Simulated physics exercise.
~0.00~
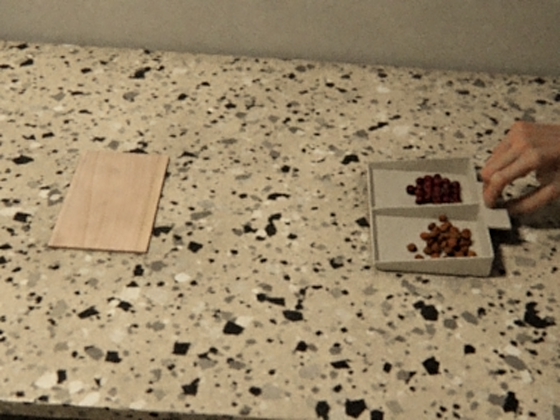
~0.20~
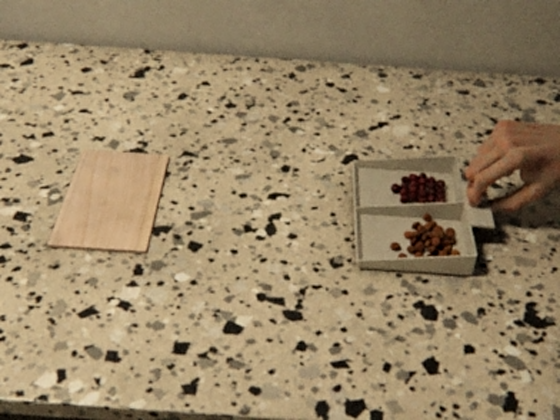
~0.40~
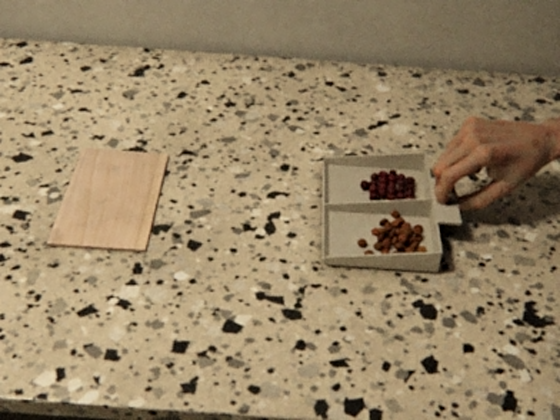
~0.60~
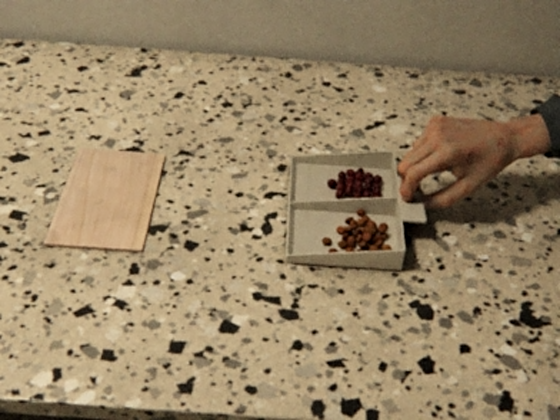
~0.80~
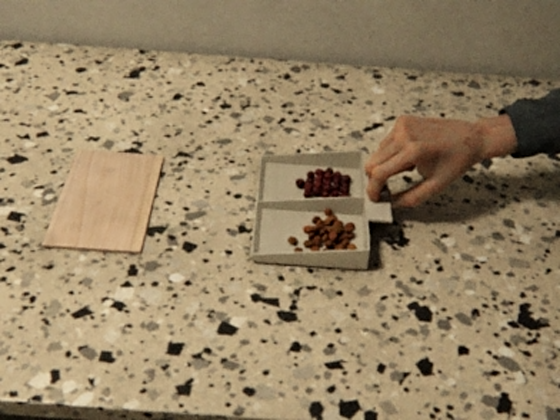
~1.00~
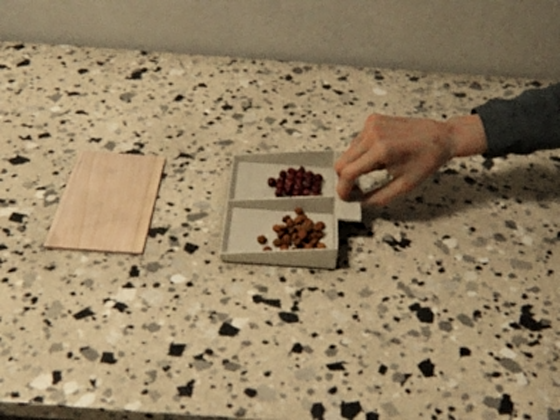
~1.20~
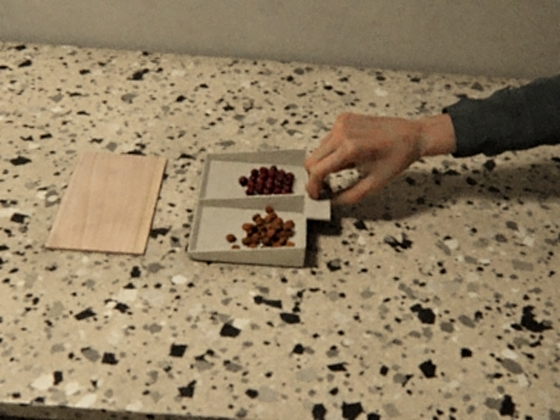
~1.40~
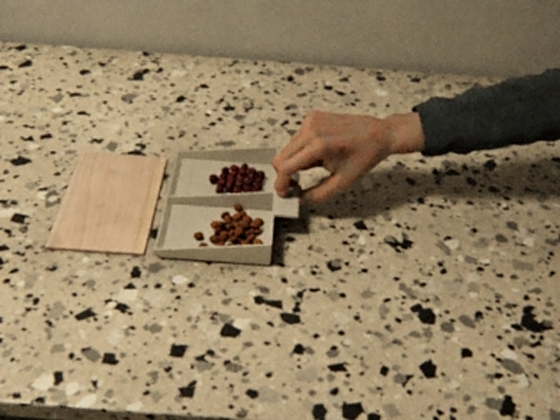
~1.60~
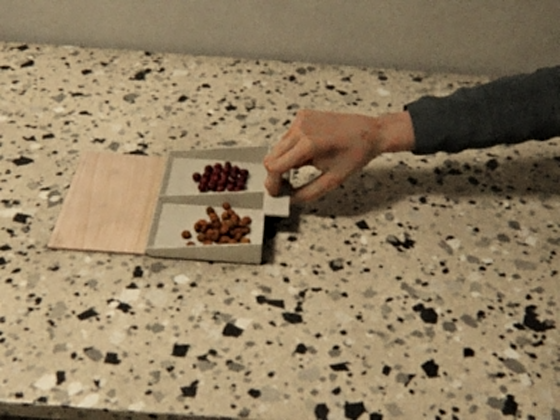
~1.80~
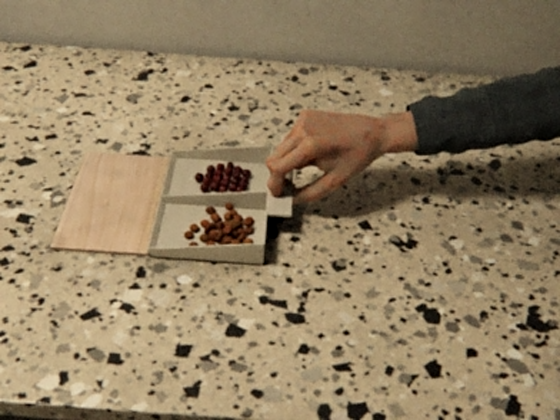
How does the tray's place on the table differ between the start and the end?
At the start the tray sits on the right side of the table, well away from the wooden board, and at the end it is left of the middle, right up against the board's right edge.
